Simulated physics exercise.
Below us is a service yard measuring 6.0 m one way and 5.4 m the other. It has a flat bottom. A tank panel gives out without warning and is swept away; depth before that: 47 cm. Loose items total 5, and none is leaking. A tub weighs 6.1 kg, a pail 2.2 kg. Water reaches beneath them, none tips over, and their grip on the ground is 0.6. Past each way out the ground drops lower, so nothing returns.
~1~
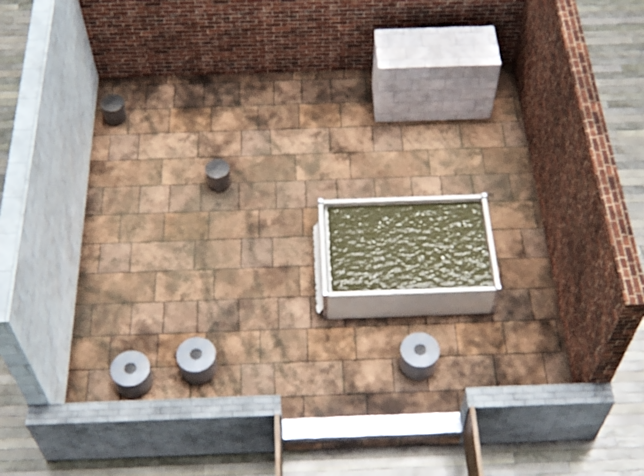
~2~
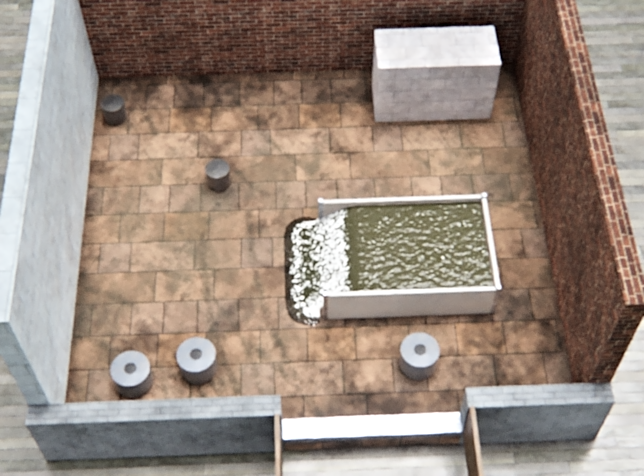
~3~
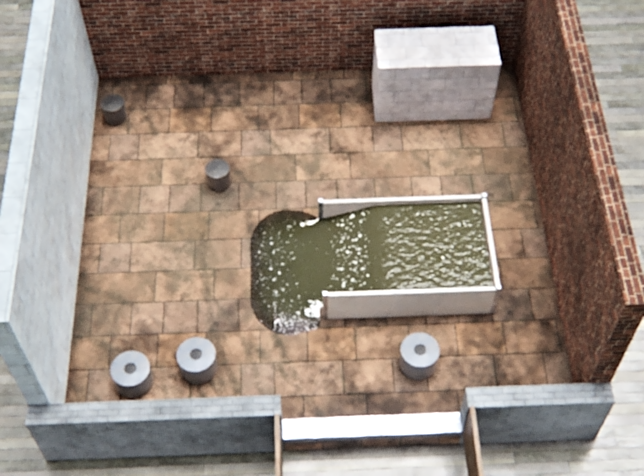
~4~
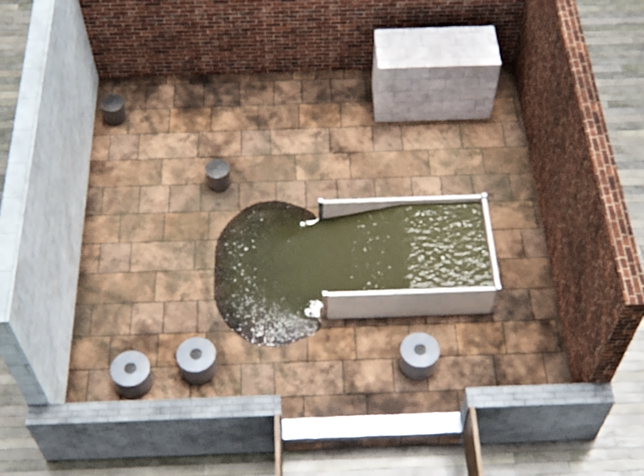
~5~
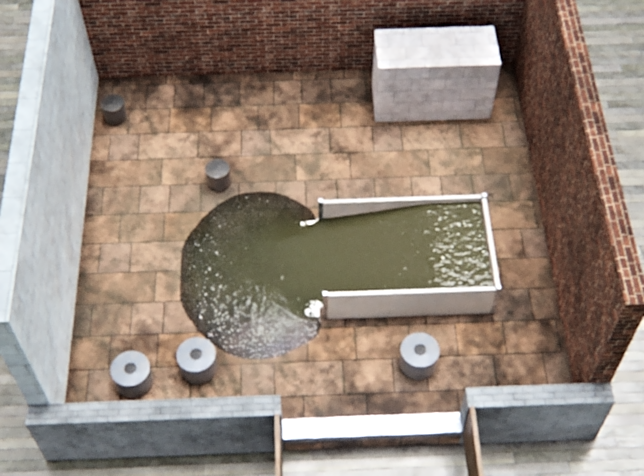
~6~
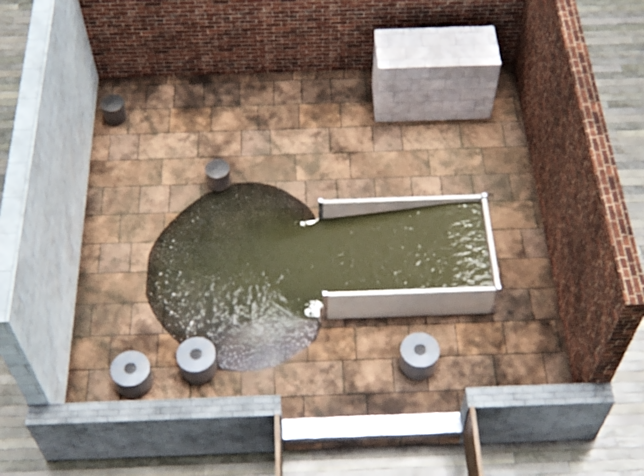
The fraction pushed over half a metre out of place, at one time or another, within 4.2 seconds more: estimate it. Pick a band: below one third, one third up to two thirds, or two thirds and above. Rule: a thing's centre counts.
The share is two thirds and above.
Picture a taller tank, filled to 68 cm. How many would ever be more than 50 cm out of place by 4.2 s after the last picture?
Result: 4.
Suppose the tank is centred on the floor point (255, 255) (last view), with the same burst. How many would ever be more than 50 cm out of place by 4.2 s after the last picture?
Then 4 of them would.
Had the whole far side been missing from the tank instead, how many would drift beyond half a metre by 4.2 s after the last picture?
Then the count would be 1.
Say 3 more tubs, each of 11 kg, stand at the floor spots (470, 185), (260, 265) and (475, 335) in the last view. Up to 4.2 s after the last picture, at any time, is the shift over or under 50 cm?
First falls shy, second exceeds it, third falls shy.
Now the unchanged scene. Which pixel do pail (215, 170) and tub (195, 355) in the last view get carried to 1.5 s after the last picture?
About (171, 120) for the first and (144, 392) for the second.
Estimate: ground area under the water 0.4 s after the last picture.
Somewhere around 10.5 m2, roughly.
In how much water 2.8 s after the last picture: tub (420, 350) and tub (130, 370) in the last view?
Close to 0 and 18 centimetres.
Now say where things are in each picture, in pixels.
The first picture shows a tub at (420, 350), on the bottom; a pail at (217, 169) rests on the ground; 2.6 m2 under water; 0 of 5 have shifted.
The second picture shows a tub at (420, 350) rests on the ground; a pail at (217, 169) rests on the ground; water covers 3.3 m2; 0 of 5 have shifted.
The third picture shows a tub at (420, 350) rests on the ground; a pail at (217, 169) rests on the ground; water covers 4.0 m2; 0 of 5 have shifted.
The fourth picture shows a tub at (420, 350) rests on the ground; a pail at (217, 169) rests on the ground; water covers 5.0 m2; 0 of 5 have shifted.
The fifth picture shows a tub at (420, 350), on the bottom; a pail at (217, 169), on the bottom; 6.1 m2 under water; 0 of 5 have shifted.
The sixth picture shows a tub at (420, 350), on the bottom; a pail at (217, 169), on the bottom; water covers 7.3 m2; 0 of 5 have shifted.
Then, 0.4 s after the last picture 0 of 5 are over 50 cm from their spots; 0 afloat.
Then, 1.5 s after the last picture 2 of 5 are over 50 cm from their spots; 2 afloat.
Then, 2.8 s after the last picture 3 of 5 are over 50 cm from their spots; 4 afloat.
Then, 4.2 s after the last picture 3 of 5 are over 50 cm from their spots, and 4 have been at some point; 4 afloat.
